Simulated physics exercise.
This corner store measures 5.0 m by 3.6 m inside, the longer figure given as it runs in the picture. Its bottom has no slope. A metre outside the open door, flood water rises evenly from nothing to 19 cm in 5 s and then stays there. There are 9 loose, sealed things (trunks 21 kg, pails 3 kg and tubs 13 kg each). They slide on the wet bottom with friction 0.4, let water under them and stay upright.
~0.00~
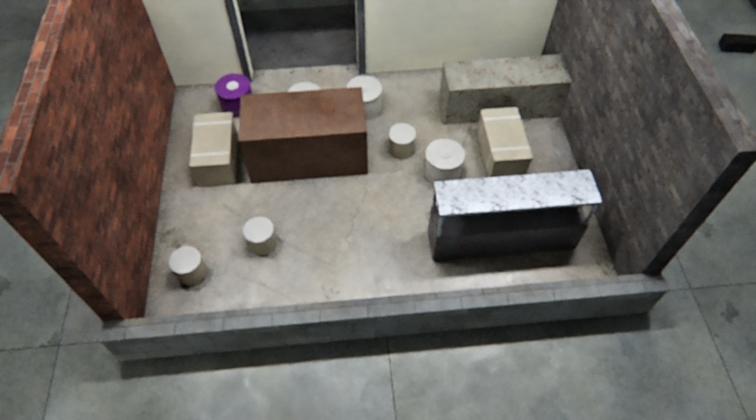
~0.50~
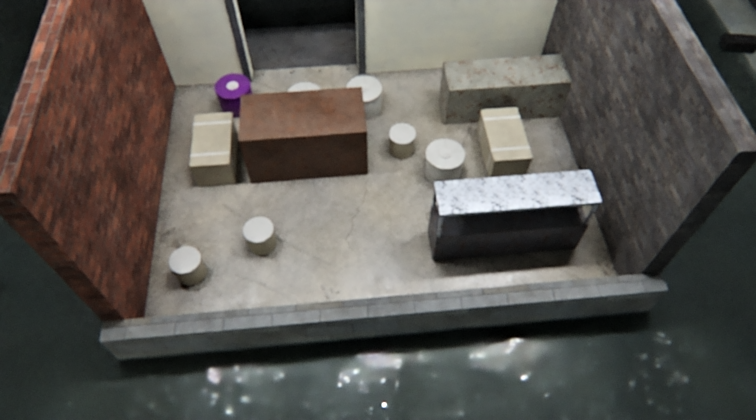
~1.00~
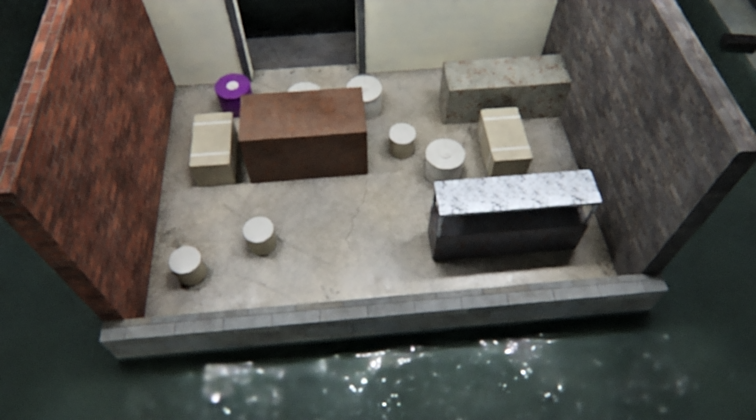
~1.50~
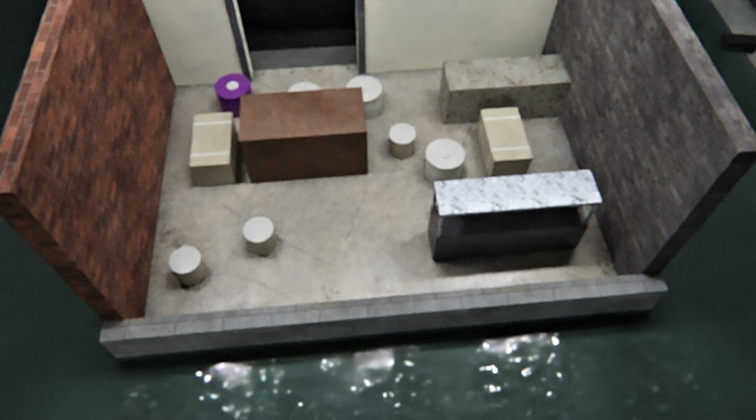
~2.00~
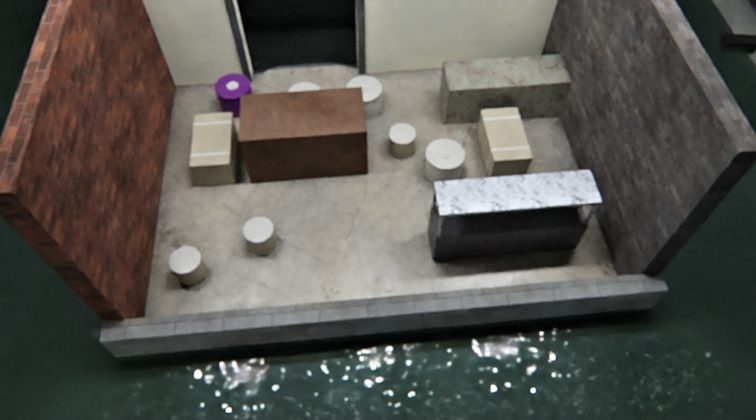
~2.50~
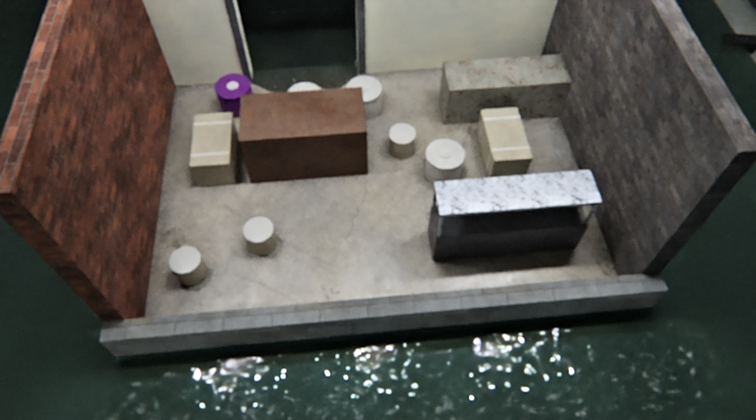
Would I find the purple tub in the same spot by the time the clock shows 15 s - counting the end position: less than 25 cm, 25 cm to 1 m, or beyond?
Purple tub gets carried off.
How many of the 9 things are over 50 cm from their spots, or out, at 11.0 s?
8 of them.
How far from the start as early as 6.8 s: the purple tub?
About 50 cm.
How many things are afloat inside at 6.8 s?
At that moment 2.
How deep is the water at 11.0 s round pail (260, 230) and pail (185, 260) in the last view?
About 7 and 9 cm.
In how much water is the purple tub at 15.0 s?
Roughly 10 cm.
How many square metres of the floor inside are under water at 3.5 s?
Some 1.0 m2.
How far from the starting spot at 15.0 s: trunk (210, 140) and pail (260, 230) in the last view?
In turn: 200 cm, 100 cm.
After 3.5 s the purple tub is near (233, 86), 0.0 m from its start, aground; 0 afloat.
After 6.8 s the purple tub is near (191, 89), 0.5 m from its start, afloat; 2 afloat.
After 11.0 s the purple tub is near (181, 113), 0.7 m from its start, afloat; 7 afloat.
After 15.0 s the purple tub is near (276, 261), 2.6 m from its start, afloat; 9 afloat.
